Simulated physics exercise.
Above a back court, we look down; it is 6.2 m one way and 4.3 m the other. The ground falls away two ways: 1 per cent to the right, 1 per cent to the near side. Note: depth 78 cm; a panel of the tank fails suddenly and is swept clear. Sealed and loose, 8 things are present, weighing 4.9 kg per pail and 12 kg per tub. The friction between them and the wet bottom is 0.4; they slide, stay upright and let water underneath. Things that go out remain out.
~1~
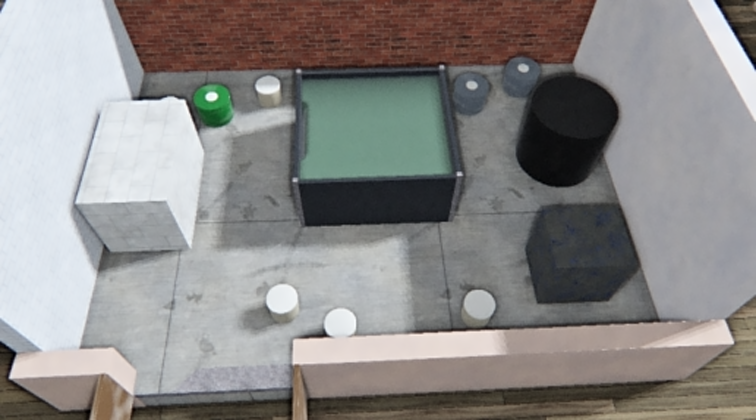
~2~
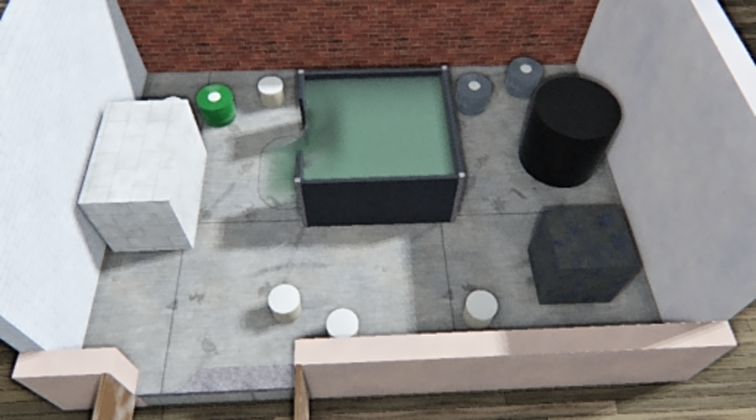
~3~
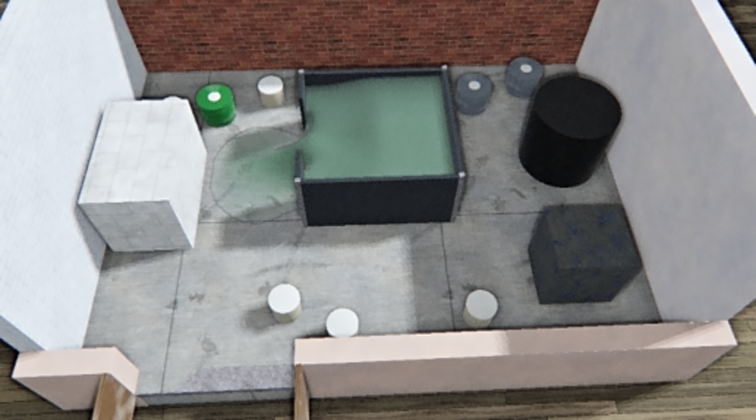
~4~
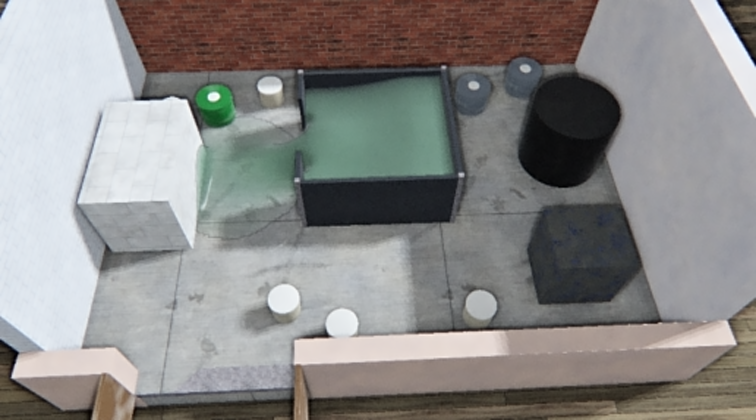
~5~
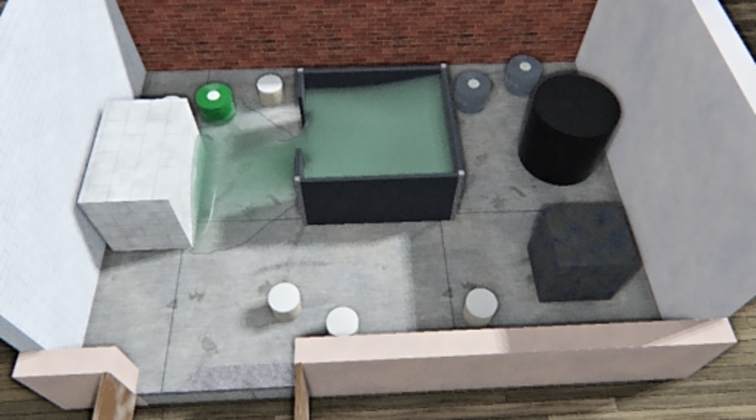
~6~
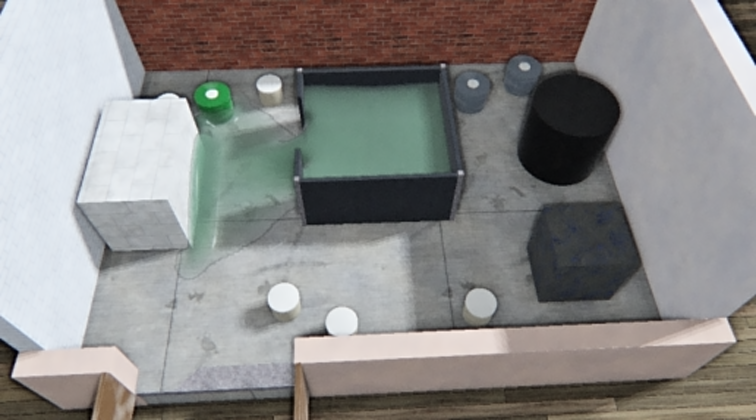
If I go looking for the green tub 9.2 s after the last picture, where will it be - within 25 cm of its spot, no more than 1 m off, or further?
The move is large.
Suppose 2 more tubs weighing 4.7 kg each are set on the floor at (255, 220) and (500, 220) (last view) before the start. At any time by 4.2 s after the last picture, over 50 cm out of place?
First far enough, second not far enough.
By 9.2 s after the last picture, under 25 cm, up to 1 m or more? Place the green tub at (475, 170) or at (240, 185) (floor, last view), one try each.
Results, in order: Displaced moderately, then borne far off.
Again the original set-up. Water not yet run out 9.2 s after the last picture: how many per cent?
Around 64 per cent of the water is still in there.
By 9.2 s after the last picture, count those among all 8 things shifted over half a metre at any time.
Total: 7.
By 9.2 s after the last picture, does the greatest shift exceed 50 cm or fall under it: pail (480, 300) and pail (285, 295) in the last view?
In sequence - stayed below the line; crossed the line.
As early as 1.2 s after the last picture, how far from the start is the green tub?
Around 60 centimetres.
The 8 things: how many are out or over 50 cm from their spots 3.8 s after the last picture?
That would be 4.
Then, 1.2 s after the last picture the green tub is near (183, 62), 0.6 m from its start, afloat; 0 of 8 are out; 2 afloat.
Then, 3.8 s after the last picture the green tub is near (188, 96), 0.3 m from its start, afloat; 0 of 8 are out; 2 afloat.
Then, 6.2 s after the last picture the green tub is near (212, 89), 0.1 m from its start, afloat; 0 of 8 are out; 4 afloat.
Then, 9.2 s after the last picture the green tub is near (309, 68), 1.3 m from its start, aground; 0 of 8 are out; 3 afloat.
